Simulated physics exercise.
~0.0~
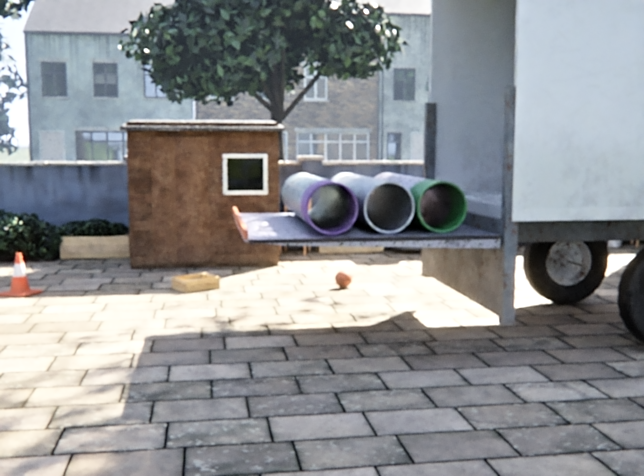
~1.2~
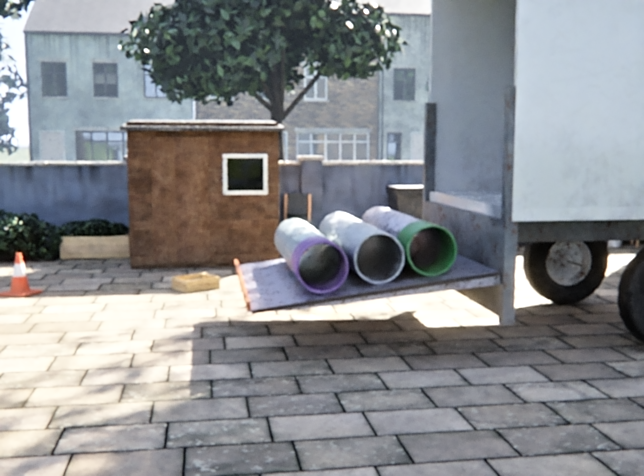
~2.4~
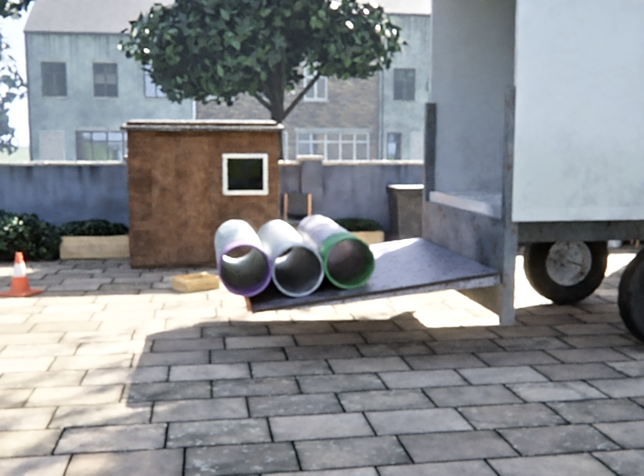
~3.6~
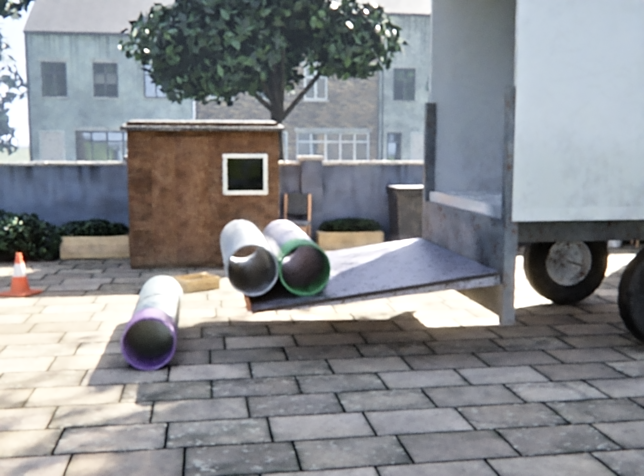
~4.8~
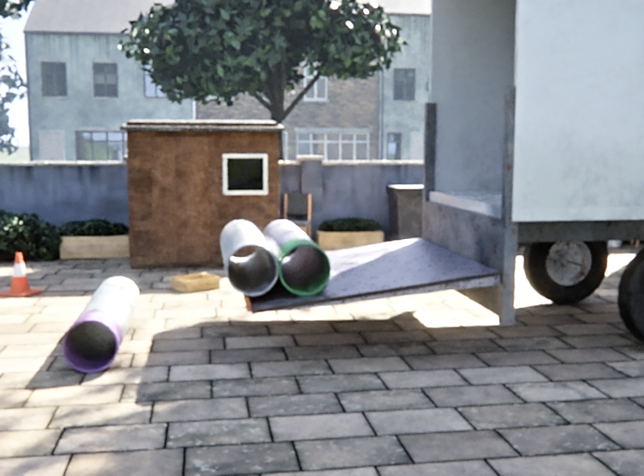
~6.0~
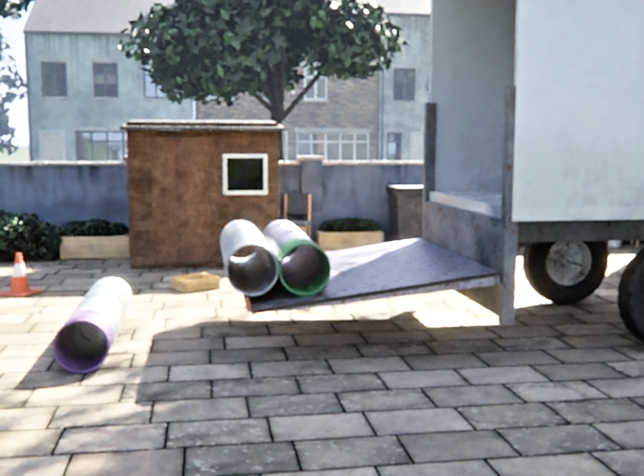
At first, three hollow pipes, one rimmed in purple, one grey and one green, lie side by side on a raised platform at the back of a lorry, in a paved yard with a small brown shed behind. The platform drops a little and tips down to the left. The pipes roll together down the slope towards its outer edge. The purple pipe goes over the edge and lands on the paving, while the grey and green ones stay on the platform. The purple pipe rolls further left and slows, ending on the ground as the other two rest side by side at the edge.
